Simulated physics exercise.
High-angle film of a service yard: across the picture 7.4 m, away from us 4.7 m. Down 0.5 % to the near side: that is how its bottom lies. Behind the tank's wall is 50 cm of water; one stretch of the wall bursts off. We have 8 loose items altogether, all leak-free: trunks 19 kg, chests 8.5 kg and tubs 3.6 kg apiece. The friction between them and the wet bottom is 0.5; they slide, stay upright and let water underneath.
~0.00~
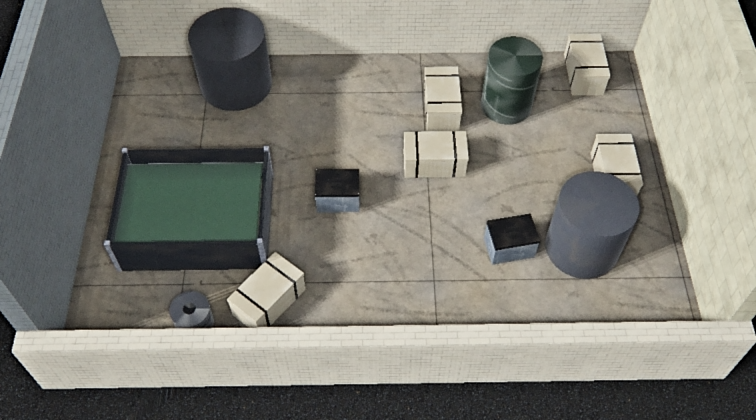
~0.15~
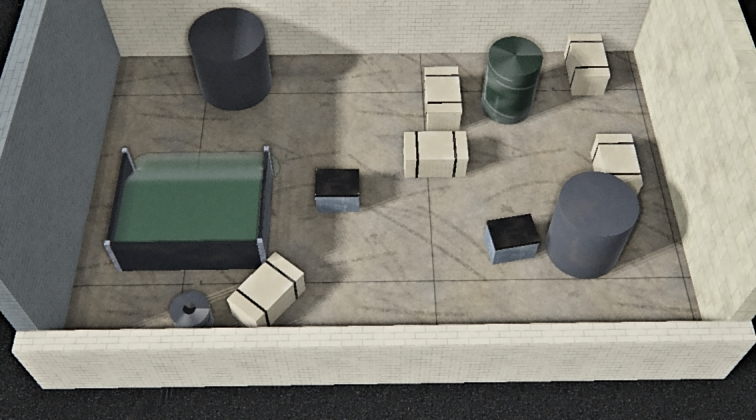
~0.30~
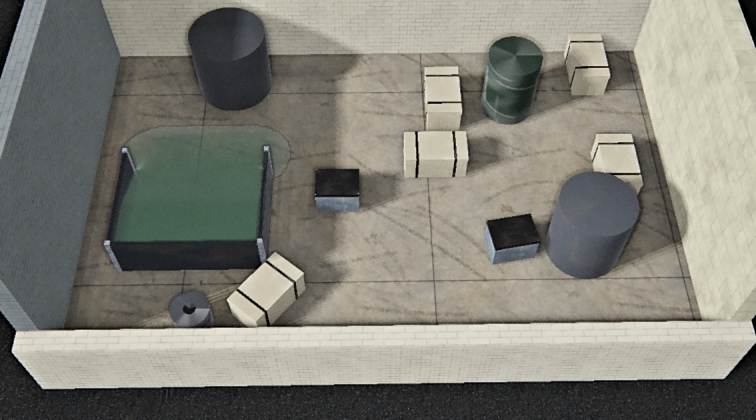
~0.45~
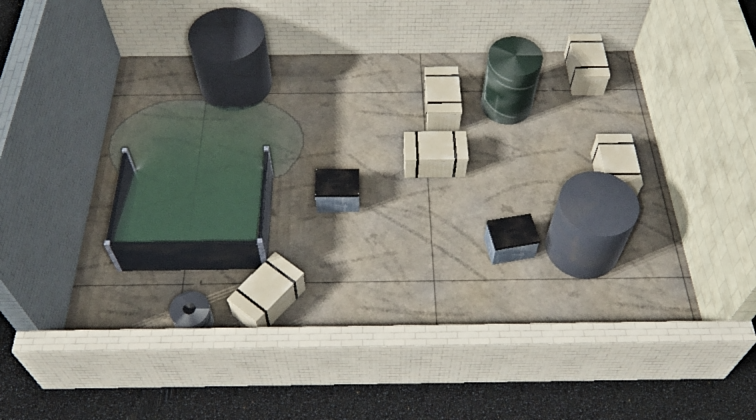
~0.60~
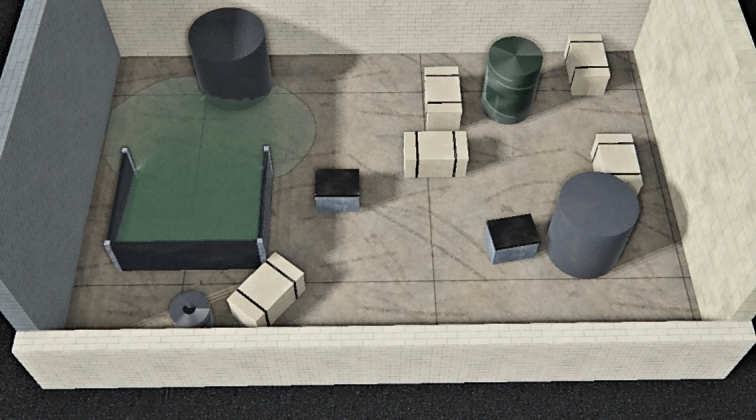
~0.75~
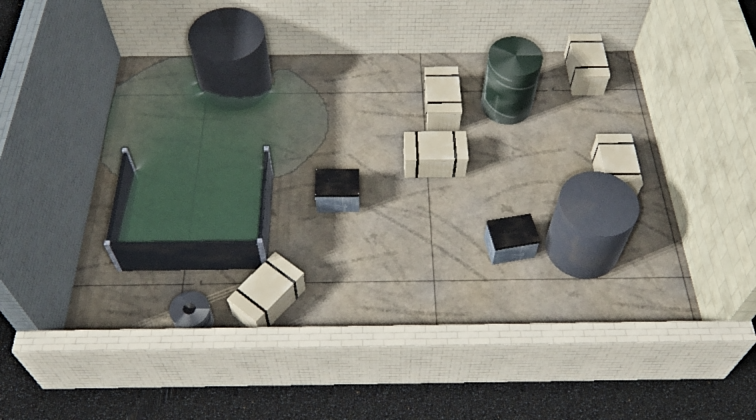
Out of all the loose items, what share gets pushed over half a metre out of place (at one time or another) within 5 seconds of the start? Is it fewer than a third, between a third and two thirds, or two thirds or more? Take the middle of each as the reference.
Fewer than a third.
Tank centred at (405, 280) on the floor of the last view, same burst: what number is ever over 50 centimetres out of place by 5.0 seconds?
Count: 4.
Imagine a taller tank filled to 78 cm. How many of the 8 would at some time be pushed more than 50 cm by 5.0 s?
In that case the number is 4.
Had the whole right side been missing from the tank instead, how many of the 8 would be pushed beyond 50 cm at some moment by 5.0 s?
So the tally would be 5.
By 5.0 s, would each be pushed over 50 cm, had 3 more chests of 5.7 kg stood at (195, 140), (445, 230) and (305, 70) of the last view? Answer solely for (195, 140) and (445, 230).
In order: Beyond it, within it.
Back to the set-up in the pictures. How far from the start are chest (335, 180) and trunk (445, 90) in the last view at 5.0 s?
Object 1: 0 cm. Object 2: 50 cm.
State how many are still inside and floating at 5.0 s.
At that moment 0.
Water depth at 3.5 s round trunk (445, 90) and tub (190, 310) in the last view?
Depths: Near 5 cm, then near 0 cm.
After 1.1 s 0 of 8 are over 50 cm from their spots; 0 afloat.
After 2.2 s 0 of 8 are over 50 cm from their spots; 0 afloat.
After 3.5 s 0 of 8 are over 50 cm from their spots; 0 afloat.
After 5.0 s 2 of 8 are over 50 cm from their spots, and 2 have been at some point; 0 afloat.
